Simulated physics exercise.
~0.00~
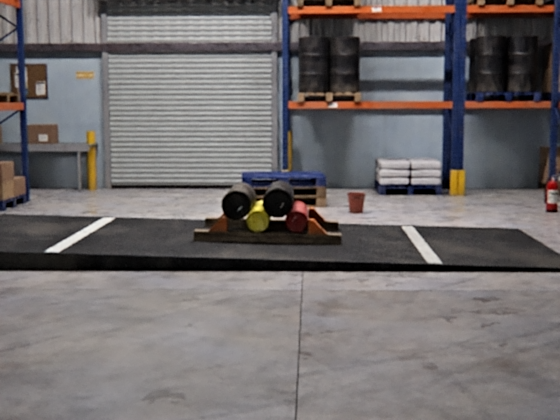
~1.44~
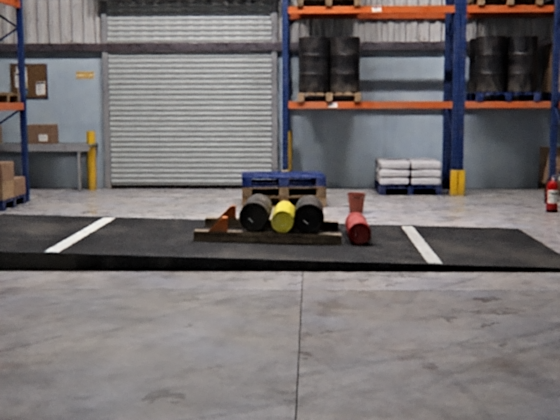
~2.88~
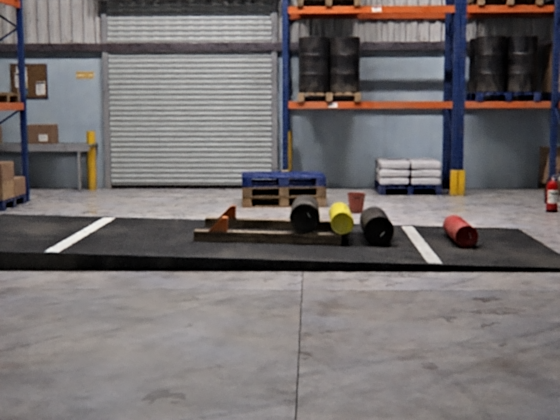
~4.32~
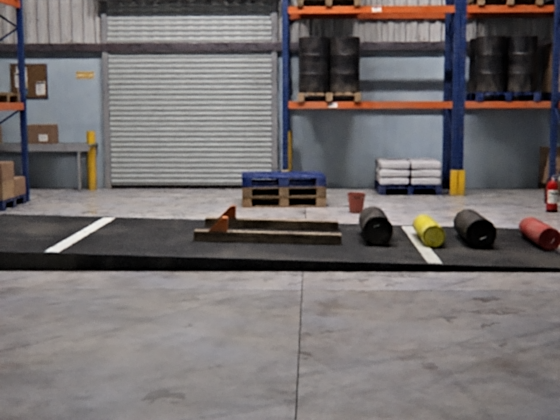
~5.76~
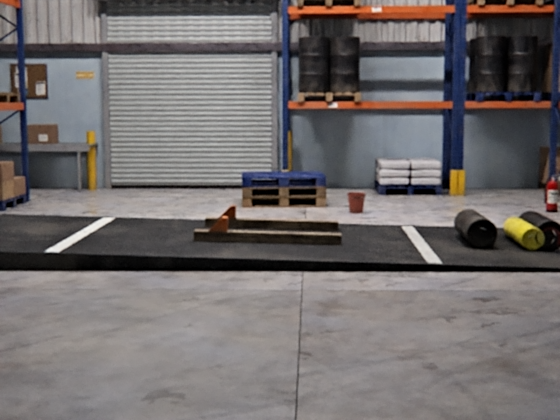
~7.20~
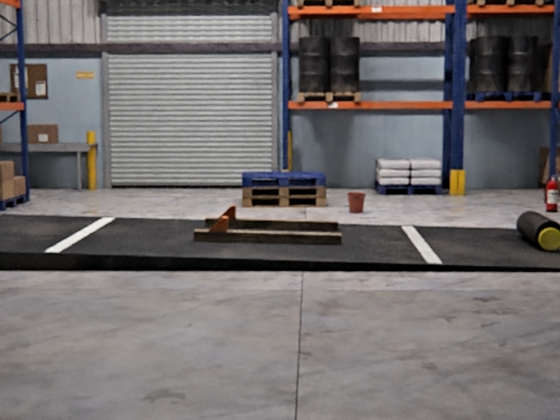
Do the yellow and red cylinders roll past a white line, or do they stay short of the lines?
Both the yellow and the red cylinder roll past the white line on the right.
A warehouse with a grey roller door and orange and blue racking is seen from the front, with a dark asphalt pad across the floor. Four cylinders, two black, one yellow and one red, sit stacked on low bearers between chocks at the middle of the pad. The right chock goes, and the stack collapses to the right, the red cylinder leaving the bearers first. Red rolls over the right white line while the others follow it off the bearers. They all cross that line, and finally a black cylinder and the yellow one lie at the right edge, with red out of sight.
